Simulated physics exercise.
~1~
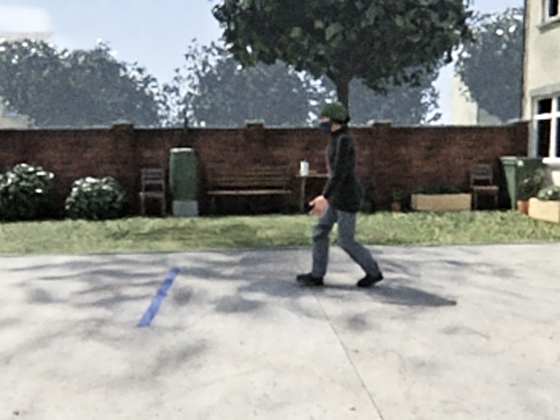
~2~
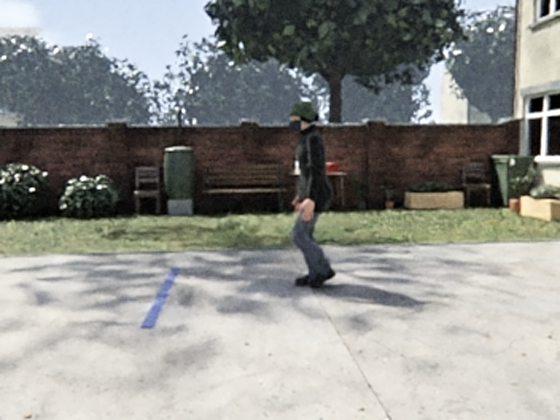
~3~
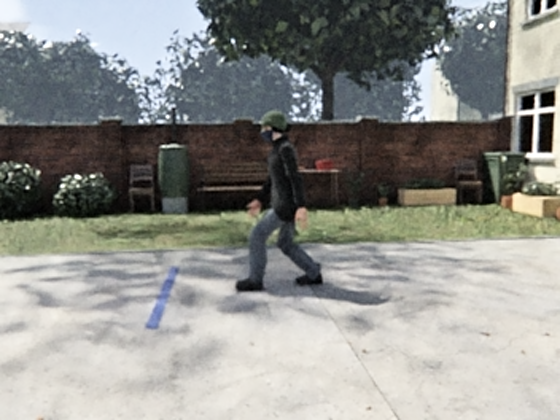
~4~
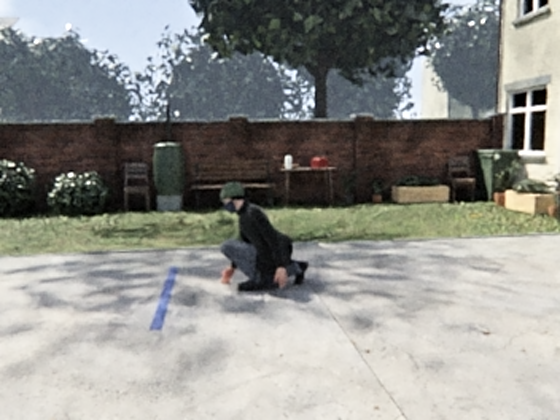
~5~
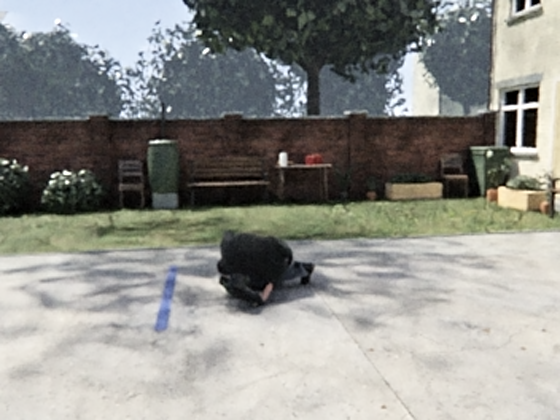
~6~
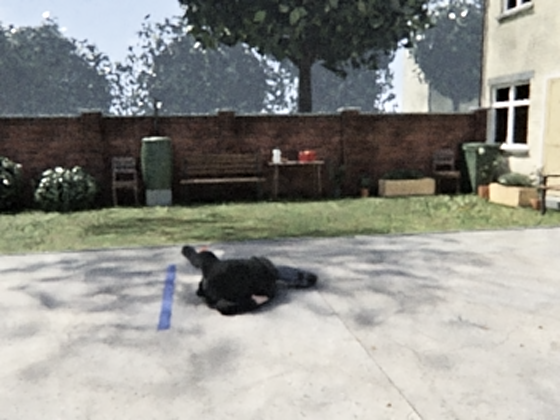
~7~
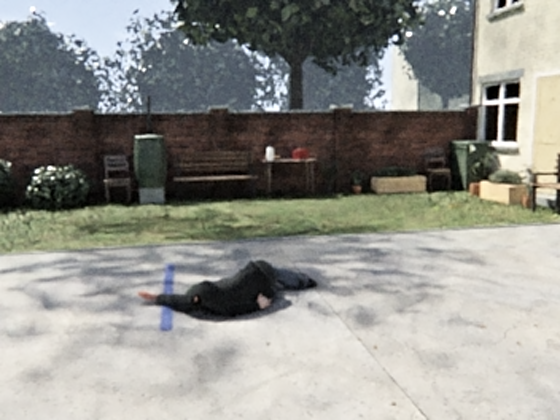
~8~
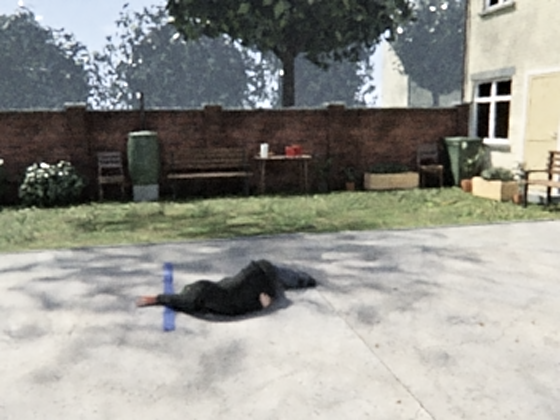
A person in a green cap, dark jacket and grey trousers strides left with empty hands across a pale paved yard, seen side-on from a slightly drifting view. A blue strip lies on the paving ahead, and behind are grass, a brick wall, a bench, chairs, a table, green bins, trees and a pale house at right. Short of the strip, the walker's knees fold and the body sinks into a crouch. The torso pitches forward and down onto the paving, then rolls flat. The walker ends lying still, with an outstretched arm across the strip but the head, chest and hips short of it.
